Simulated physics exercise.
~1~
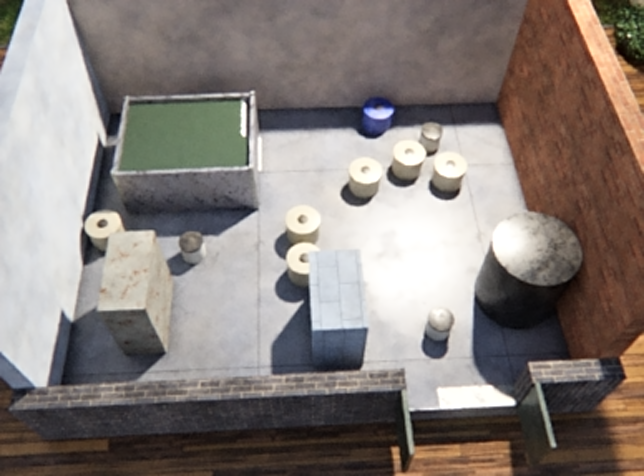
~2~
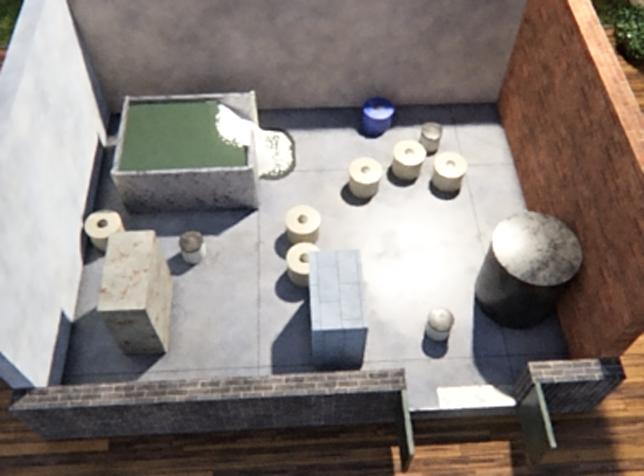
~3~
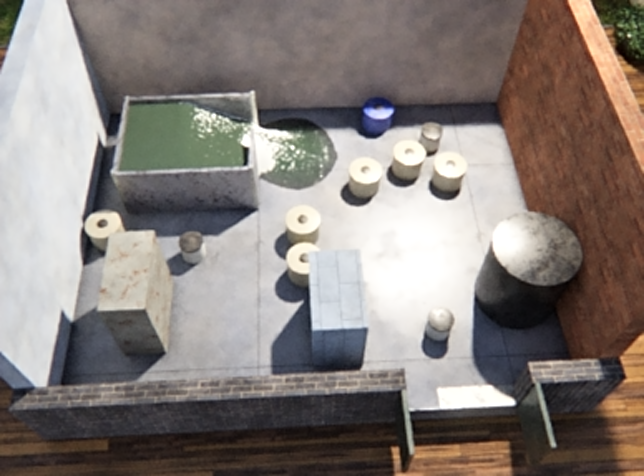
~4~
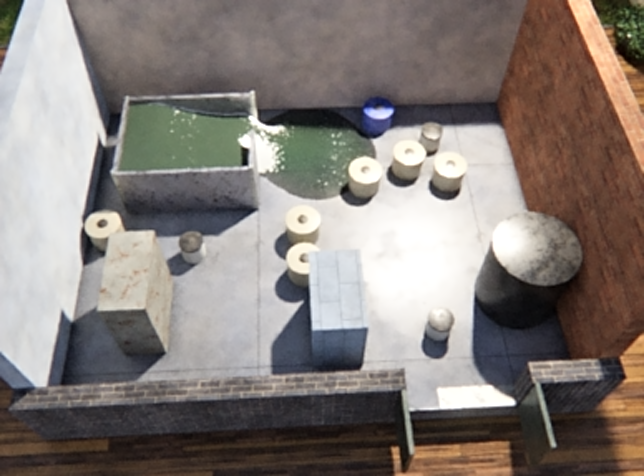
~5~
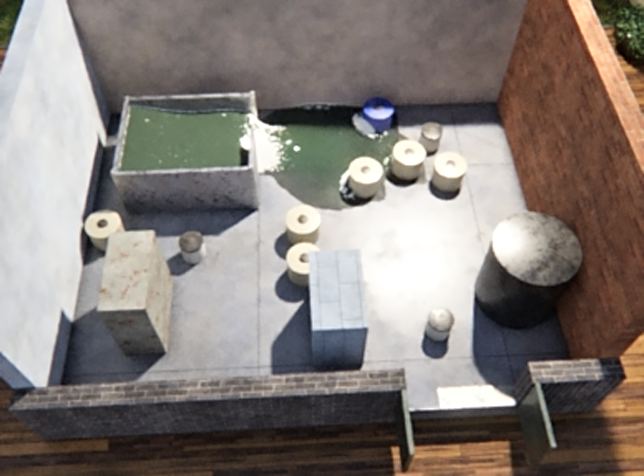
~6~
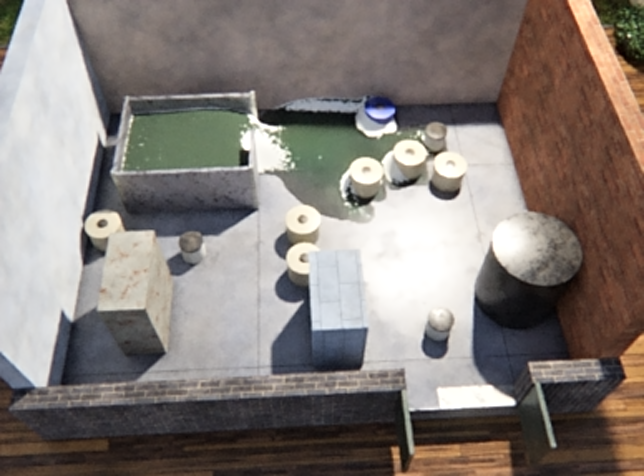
Green water pours from the open tank's right side and spreads around the nearest pails.
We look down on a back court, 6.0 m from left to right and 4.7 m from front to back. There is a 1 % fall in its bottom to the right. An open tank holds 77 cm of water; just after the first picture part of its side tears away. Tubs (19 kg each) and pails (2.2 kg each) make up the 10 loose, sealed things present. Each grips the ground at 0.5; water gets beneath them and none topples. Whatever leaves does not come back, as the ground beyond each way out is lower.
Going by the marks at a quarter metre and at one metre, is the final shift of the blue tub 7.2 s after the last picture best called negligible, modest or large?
The move is big.
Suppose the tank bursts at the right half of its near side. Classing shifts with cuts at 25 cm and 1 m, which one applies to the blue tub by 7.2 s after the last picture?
Outcome for the blue tub: No real movement.
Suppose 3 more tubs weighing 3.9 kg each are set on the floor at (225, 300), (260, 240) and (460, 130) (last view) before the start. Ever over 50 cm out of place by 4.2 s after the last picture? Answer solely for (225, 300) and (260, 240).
First not far enough, second not far enough.
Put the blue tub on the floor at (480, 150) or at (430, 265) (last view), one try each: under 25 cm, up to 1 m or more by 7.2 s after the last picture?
First it is swept away, then it is swept away.
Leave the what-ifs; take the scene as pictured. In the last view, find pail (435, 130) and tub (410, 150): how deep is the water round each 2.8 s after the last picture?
I'd estimate 27 cm for the first and 19 cm for the second.
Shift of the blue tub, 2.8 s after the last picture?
200 cm, give or take.
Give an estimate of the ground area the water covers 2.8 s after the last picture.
Wet: Near 16 m2.
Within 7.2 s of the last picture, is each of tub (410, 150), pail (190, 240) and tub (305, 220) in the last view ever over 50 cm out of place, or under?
In sequence - crossed the line; stayed below the line; stayed below the line.
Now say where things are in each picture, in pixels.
The first picture shows the blue tub at (378, 108) rests on the ground; 2.2 m2 under water; 0 of 10 have shifted.
The second picture shows the blue tub at (378, 108), on the bottom; 2.7 m2 under water; 0 of 10 have shifted.
The third picture shows the blue tub at (378, 108), on the bottom; 3.4 m2 under water; 0 of 10 have shifted.
The fourth picture shows the blue tub at (378, 108) rests on the ground; 4.5 m2 under water; 0 of 10 have shifted.
The fifth picture shows the blue tub at (378, 108) rests on the ground; water covers 5.3 m2; 0 of 10 have shifted.
The sixth picture shows the blue tub at (380, 107) rests on the ground; 6.0 m2 under water; 1 of 10 have shifted.
Then, 0.9 s after the last picture the blue tub is near (482, 114), 1.5 m from its start, aground; 0 of 10 are out; 1 afloat.
Then, 2.8 s after the last picture the blue tub is near (494, 180), 2.1 m from its start, afloat; 0 of 10 are out; 4 afloat.
Then, 4.8 s after the last picture the blue tub is near (407, 229), 2.2 m from its start, afloat; 1 of 10 are out; 2 afloat.
Then, 7.2 s after the last picture the blue tub is near (318, 225), 2.3 m from its start, aground; 2 of 10 are out; 1 afloat.
